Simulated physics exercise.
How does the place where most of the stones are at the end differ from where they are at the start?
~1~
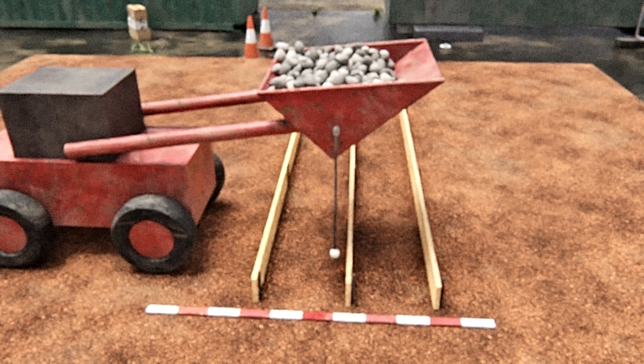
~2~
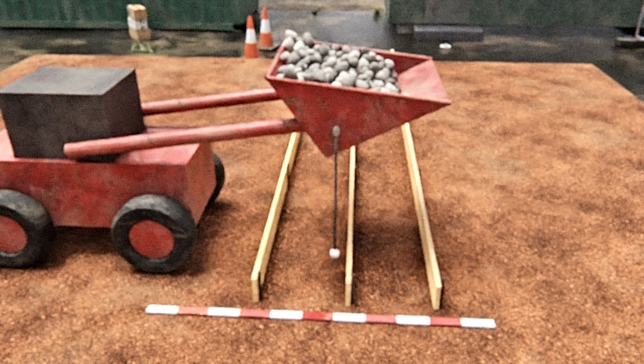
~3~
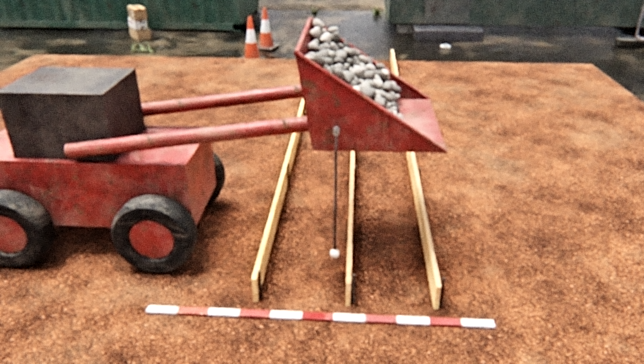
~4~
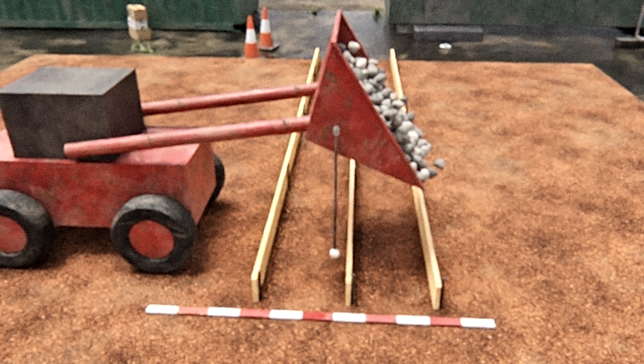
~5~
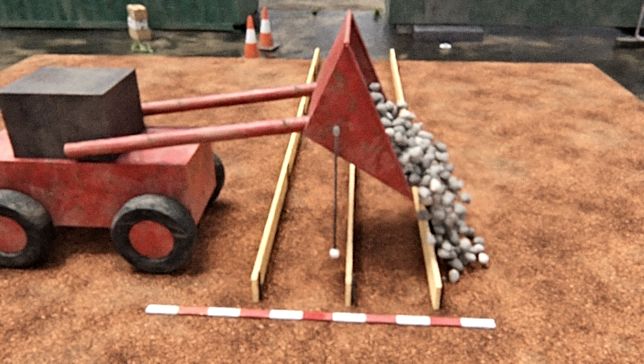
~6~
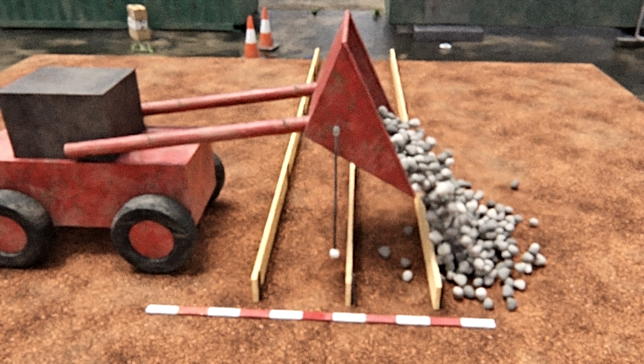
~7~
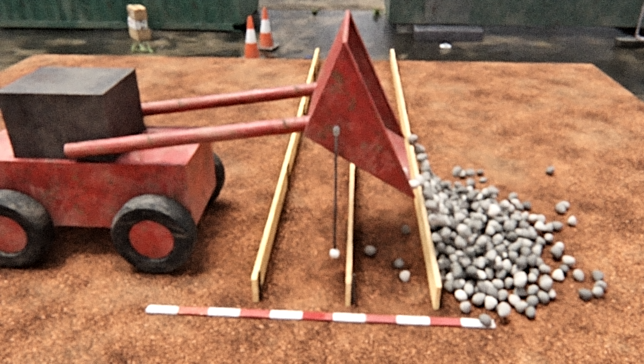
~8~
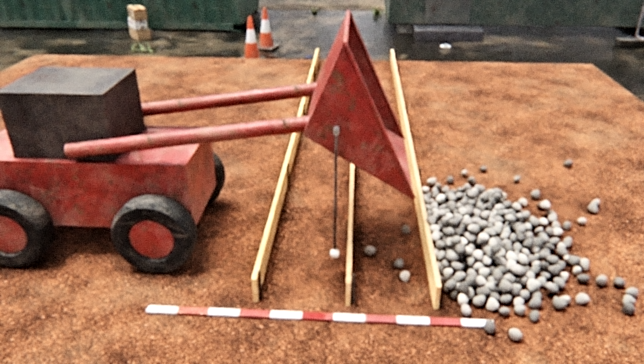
At the start the stones are heaped in the raised red bucket, but at the end most of them lie lower and farther right, spread on the ground beyond the right-hand plank.
